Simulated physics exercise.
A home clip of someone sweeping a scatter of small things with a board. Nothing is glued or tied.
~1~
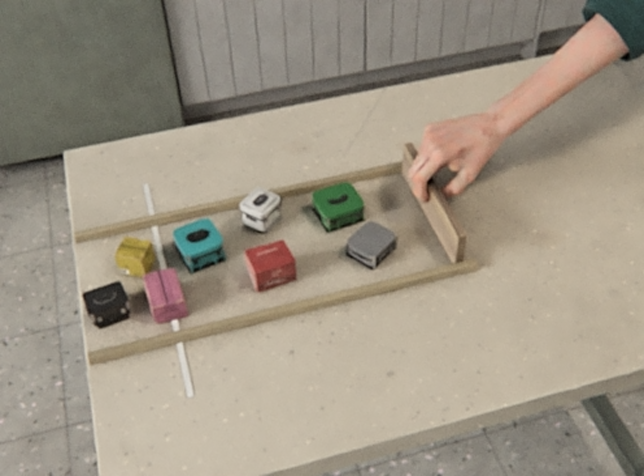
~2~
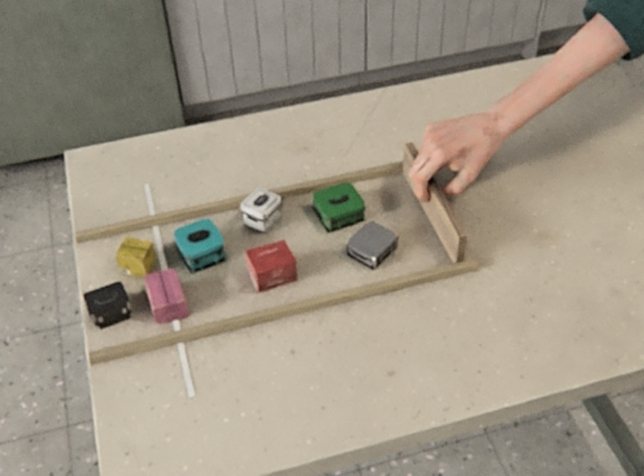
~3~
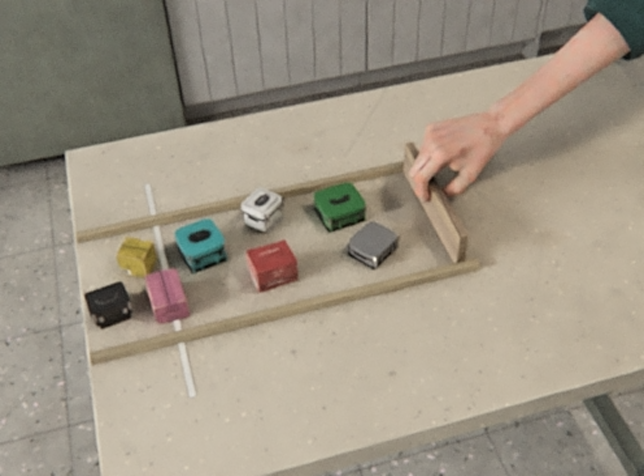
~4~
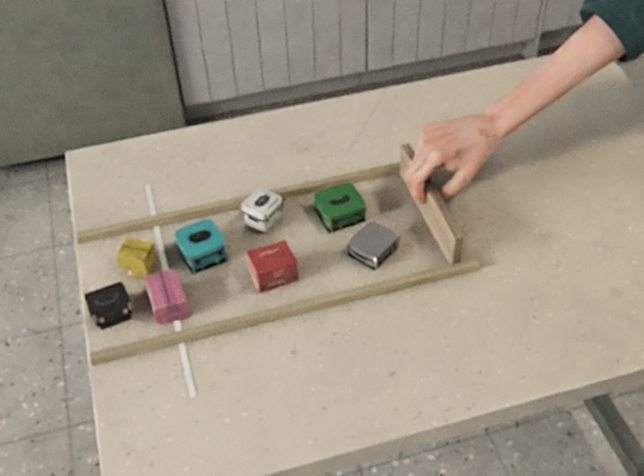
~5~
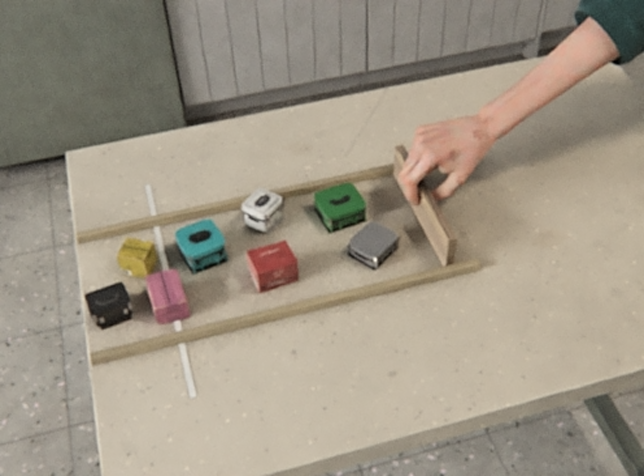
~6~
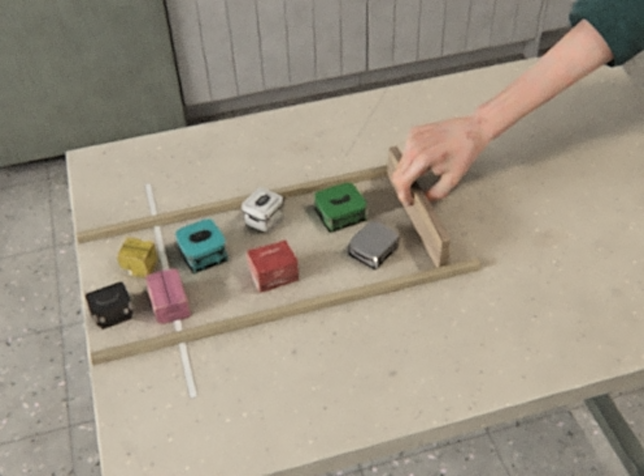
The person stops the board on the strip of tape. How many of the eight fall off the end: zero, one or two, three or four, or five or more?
As it turns out, the number that fall off is three or four.
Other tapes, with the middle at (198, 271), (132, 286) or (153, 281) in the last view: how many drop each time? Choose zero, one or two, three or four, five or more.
The falls would be just one or two; 5 or more; three to four.
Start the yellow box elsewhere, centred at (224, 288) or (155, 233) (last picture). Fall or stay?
Place by place, it is lost; tumbles off.
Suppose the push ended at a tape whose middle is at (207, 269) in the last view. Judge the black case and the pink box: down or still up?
The black case falls; the pink box holds on.
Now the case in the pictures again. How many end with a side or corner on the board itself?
2 of them.
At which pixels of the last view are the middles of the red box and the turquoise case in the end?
About (105, 306), and the other about (88, 275).
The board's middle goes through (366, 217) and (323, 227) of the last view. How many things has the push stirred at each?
First 2, then 4.
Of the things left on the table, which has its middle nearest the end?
Foremost is the turquoise case.
Early on, none off yet; black case at rest near (110, 306); yellow box at rest near (138, 258); pink box at rest near (168, 296).
A while later, none off yet; black case at rest near (110, 306); yellow box travelled about its own width near (116, 260); pink box travelled a little near (150, 302).
Finally, the number that fall off is three or four; lost, pink box, yellow box and black case.
